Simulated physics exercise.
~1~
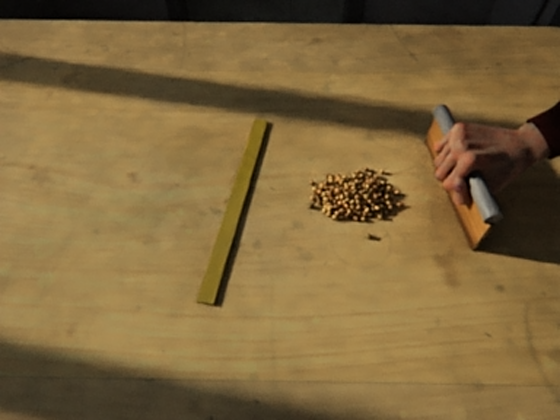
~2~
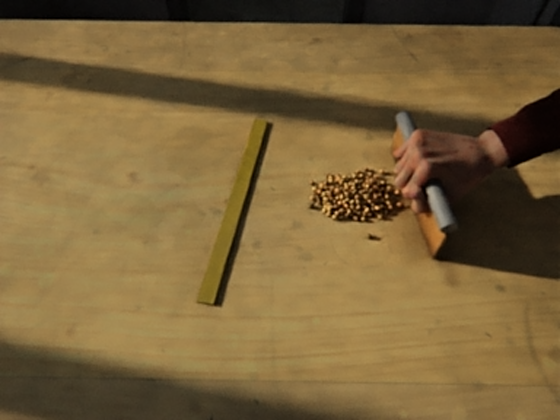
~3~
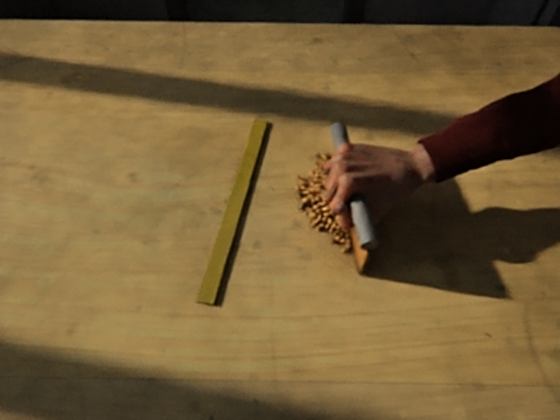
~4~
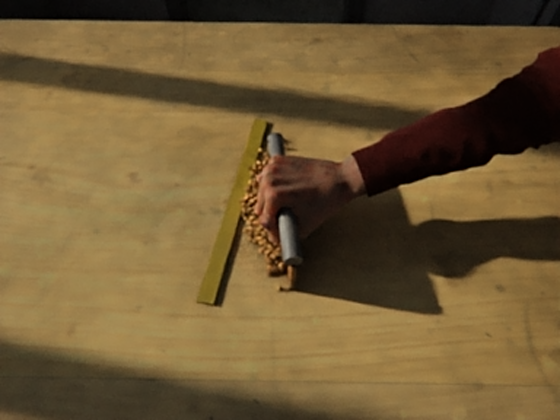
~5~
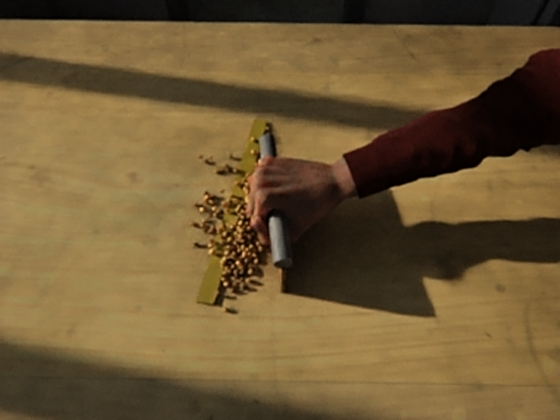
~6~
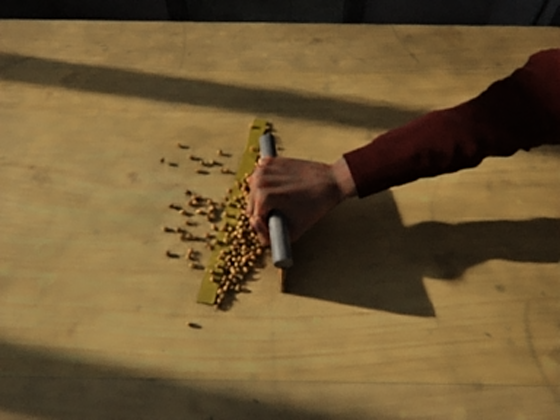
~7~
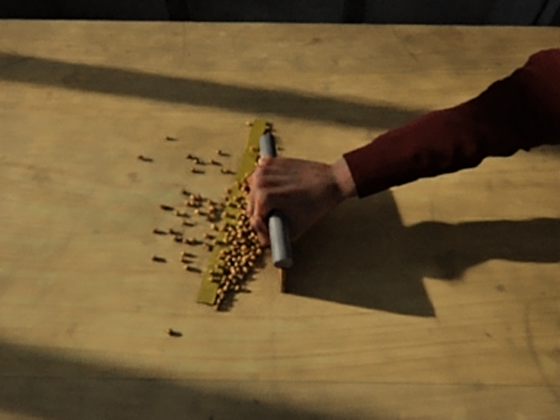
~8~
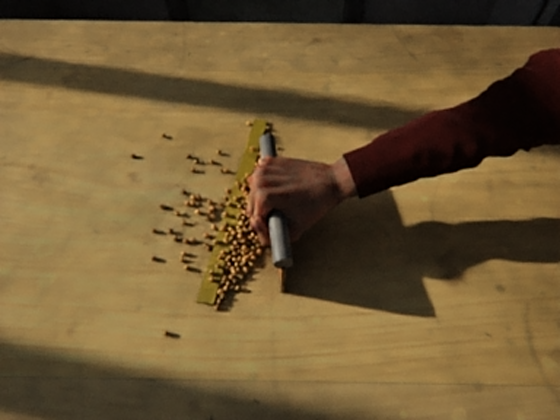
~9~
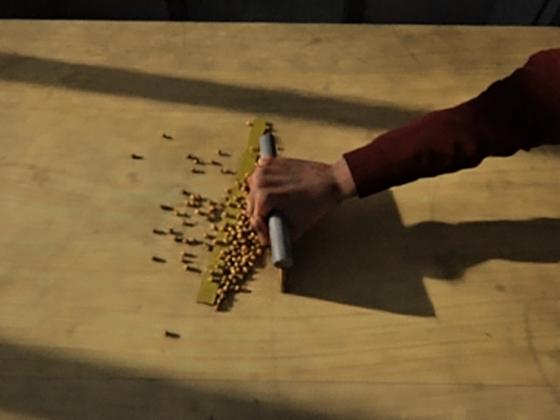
A hand pushes a scraper left, sweeping dried chickpeas onto and past a fixed strip, then stops.
